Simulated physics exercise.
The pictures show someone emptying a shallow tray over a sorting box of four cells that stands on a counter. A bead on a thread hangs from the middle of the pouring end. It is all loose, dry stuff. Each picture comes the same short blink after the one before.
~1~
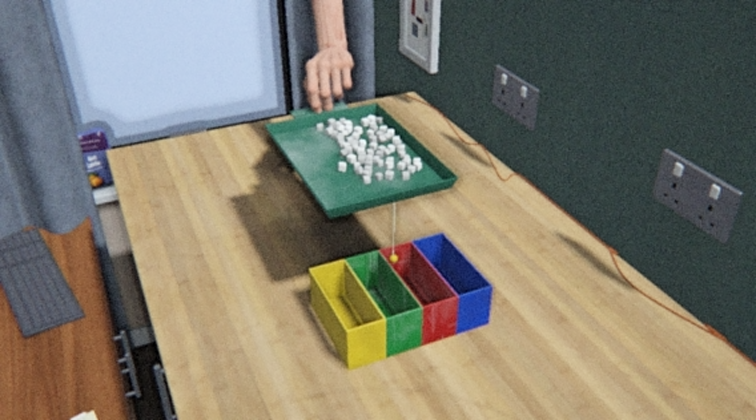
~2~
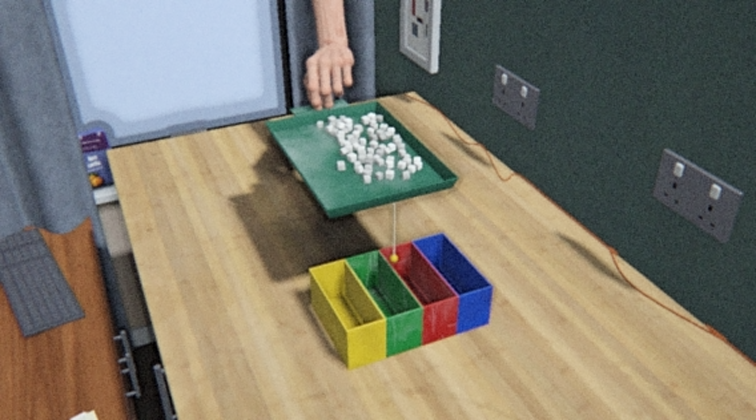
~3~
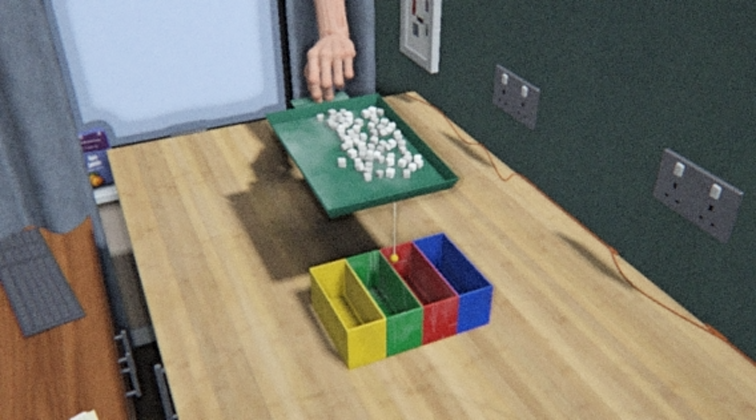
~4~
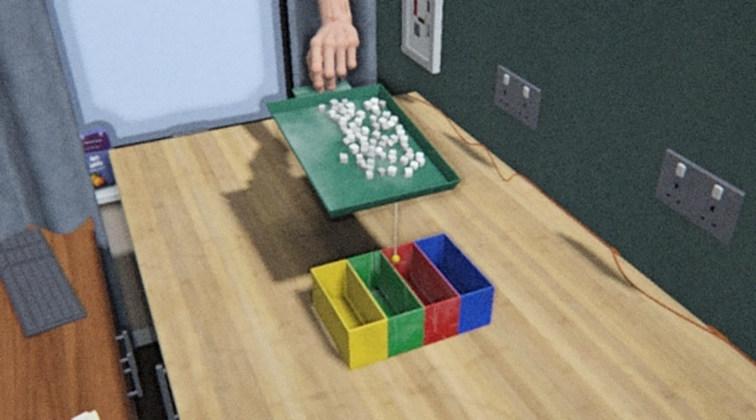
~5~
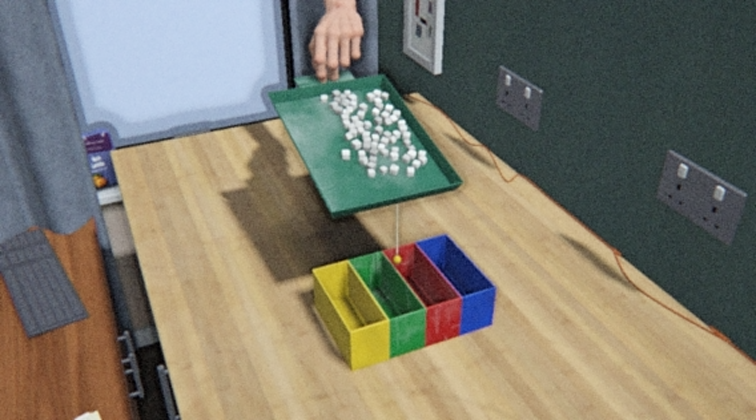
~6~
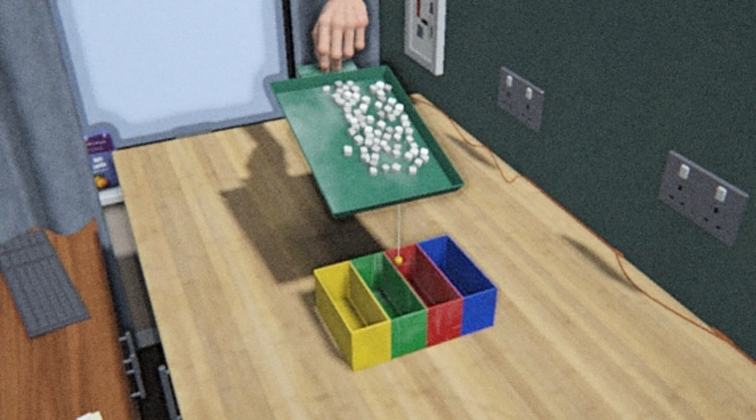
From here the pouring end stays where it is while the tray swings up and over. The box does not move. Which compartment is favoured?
Most goes to the blue cell.
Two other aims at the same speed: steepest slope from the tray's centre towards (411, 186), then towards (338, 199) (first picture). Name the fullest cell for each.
First that blue cell, then that yellow cell.
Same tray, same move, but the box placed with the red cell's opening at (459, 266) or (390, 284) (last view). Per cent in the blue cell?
The first gives 0 %, the second 30 %.
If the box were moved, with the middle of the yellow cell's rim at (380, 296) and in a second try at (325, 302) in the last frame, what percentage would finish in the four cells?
Near 100 % and 60 %.
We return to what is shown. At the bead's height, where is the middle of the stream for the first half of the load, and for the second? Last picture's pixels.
The first part at (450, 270); the rest at (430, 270).
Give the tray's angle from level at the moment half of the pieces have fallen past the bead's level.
Around 105° of tilt.
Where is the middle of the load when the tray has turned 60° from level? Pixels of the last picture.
Near (426, 184).
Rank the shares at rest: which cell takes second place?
It is the red one.
Soon, tray tipped steeply; nearly all on the tray; a small part falling or outside the box.
A while on, tray tipped right over; about half on the tray; about a quarter in the blue cell; a small part in the green cell; a small part in the red cell; a stray few in the yellow cell; a small part falling or outside the box.
Towards the end, tray tipped past a quarter turn; about half in the blue cell; about a third in the red cell; about a quarter in the green cell; a stray few in the yellow cell; a small part falling or outside the box.
Finally, tray tipped past a quarter turn; about half in the blue cell; about a third in the red cell; about a quarter in the green cell; a stray few in the yellow cell; a small part outside the box.
